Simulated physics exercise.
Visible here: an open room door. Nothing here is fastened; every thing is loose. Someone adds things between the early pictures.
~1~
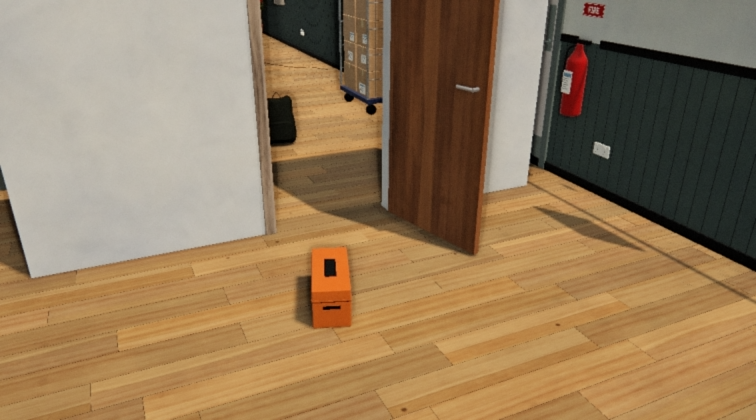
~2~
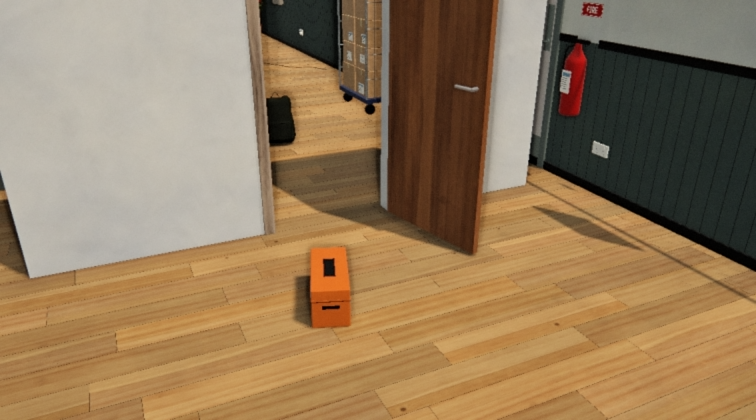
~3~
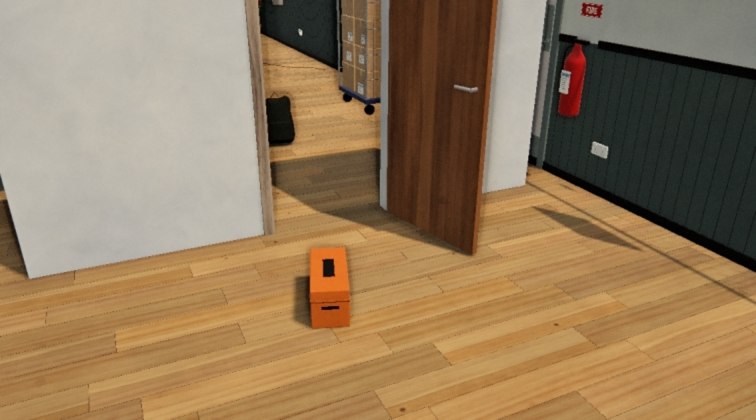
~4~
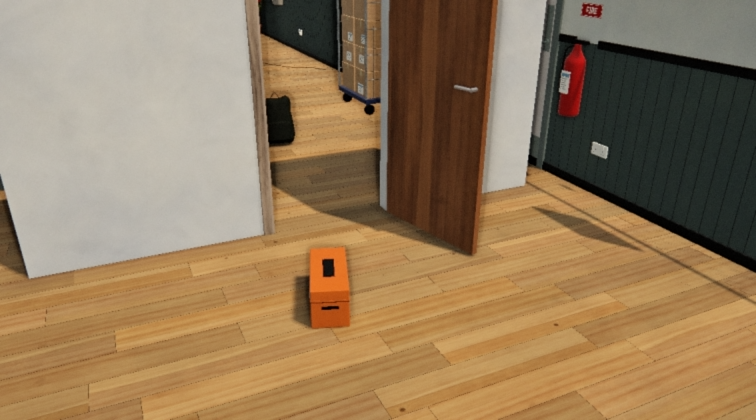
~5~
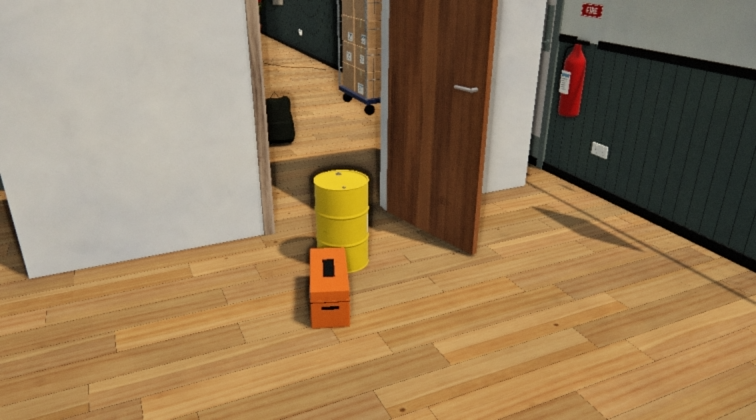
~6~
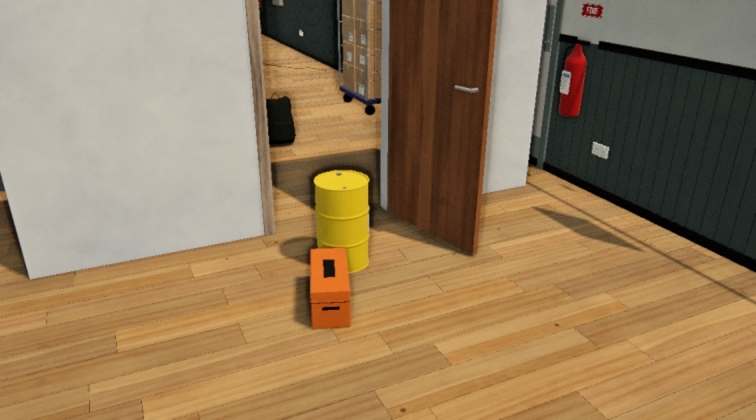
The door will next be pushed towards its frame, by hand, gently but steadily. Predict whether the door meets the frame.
Likely result: Gap remaining.
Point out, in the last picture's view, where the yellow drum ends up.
End position, last frame: About (336, 221).
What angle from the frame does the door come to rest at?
Roughly 55°.
Then, 0.70 s later than the last frame, door 95° open.
Then, 1.20 s later than the last frame, door 79° open.
Then, 1.50 s later than the last frame, door 68° open.
Then, 1.90 s later than the last frame, door 54° open; yellow drum moved a little near (339, 221).
When it is over, door 53° open; both as before. End places, in pixels of the last picture, yellow drum near (336, 221).
